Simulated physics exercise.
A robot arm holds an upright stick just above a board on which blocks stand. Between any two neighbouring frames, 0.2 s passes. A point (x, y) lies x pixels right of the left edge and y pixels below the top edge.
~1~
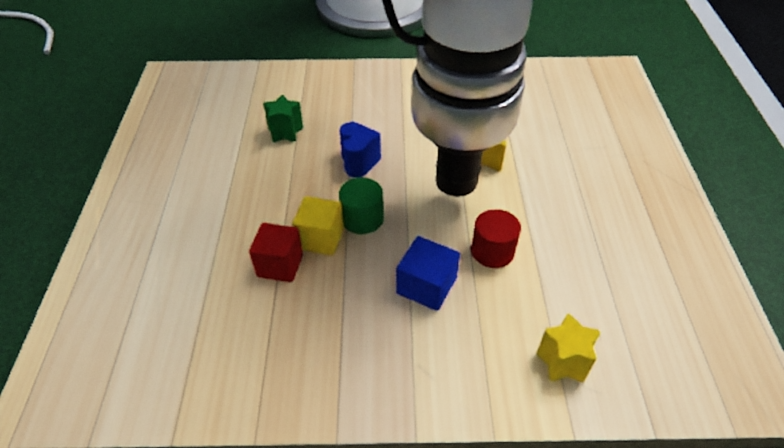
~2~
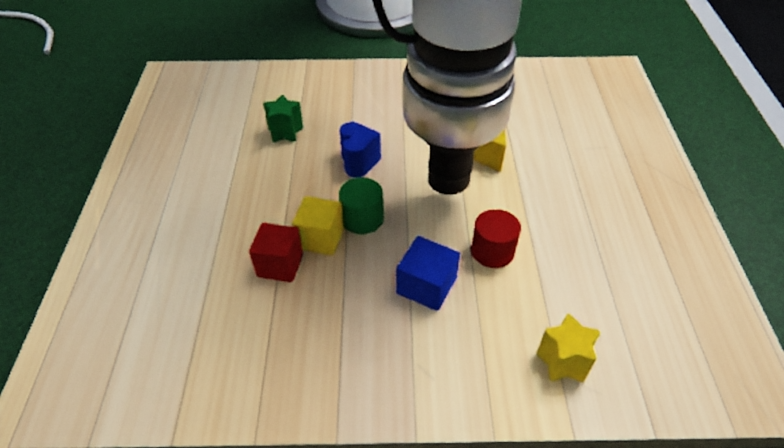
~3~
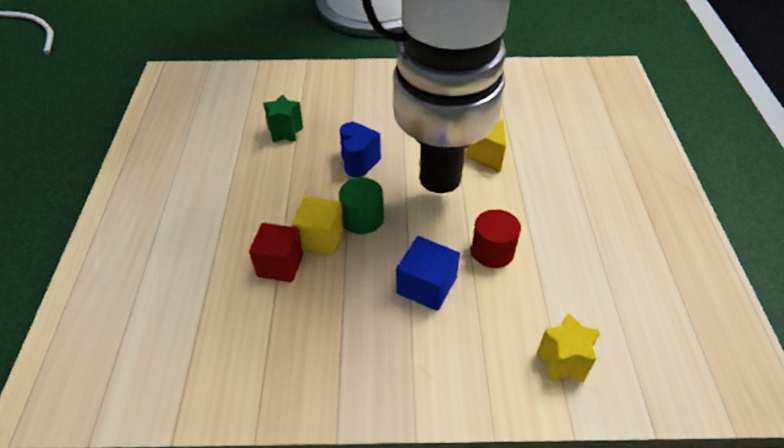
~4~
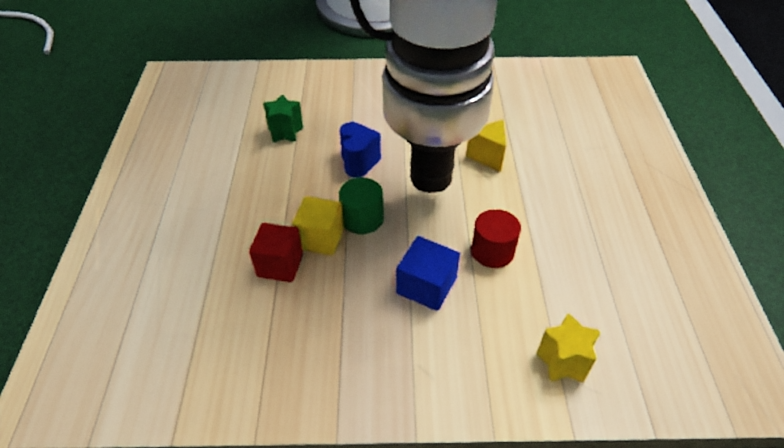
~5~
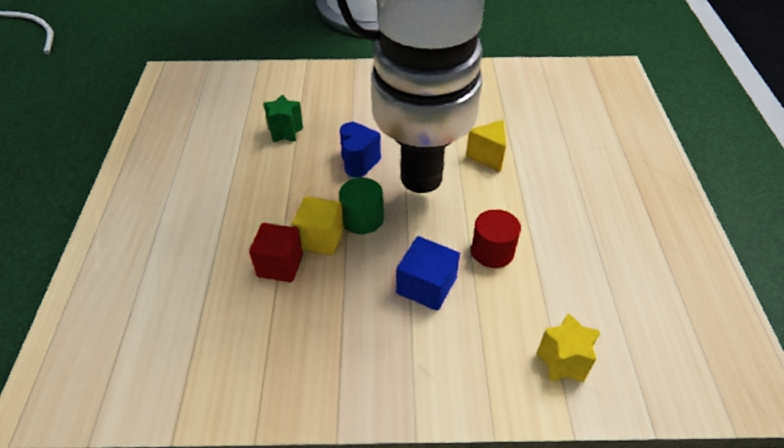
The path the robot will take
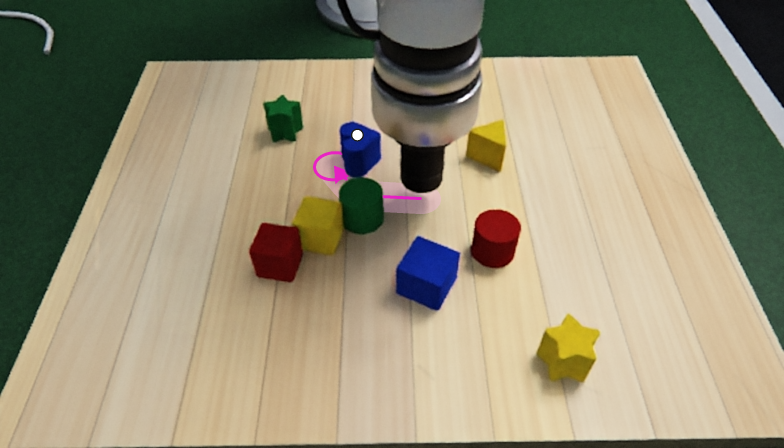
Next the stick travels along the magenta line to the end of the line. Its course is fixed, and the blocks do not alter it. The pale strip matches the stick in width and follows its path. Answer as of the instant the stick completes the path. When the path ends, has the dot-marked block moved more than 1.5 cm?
Yes, it checks out.
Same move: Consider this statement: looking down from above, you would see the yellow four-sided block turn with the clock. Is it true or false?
True
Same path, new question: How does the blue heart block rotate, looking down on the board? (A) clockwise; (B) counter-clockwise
Option A.
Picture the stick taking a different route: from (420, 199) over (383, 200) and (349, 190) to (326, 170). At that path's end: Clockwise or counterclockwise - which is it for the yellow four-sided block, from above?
Clockwise from above.
The drawn path runs from (420, 199) over (384, 197) and (353, 186) to (334, 166); the dot is on the blue heart block.
The first path, step by step. One third of the way, stick at (381, 178); yellow four-sided block at (310, 215); green cylinder at (352, 195).
Two thirds of the way, stick at (350, 166); red four-sided block at (271, 242); yellow four-sided block at (308, 218), turned 20° clockwise; blue heart block at (355, 130), turned 15° clockwise; green cylinder at (344, 197).
At the end, stick at (332, 147); red four-sided block at (271, 242); yellow four-sided block at (308, 218), turned 20° clockwise; blue heart block at (352, 116), turned 55° clockwise; green cylinder at (344, 197).
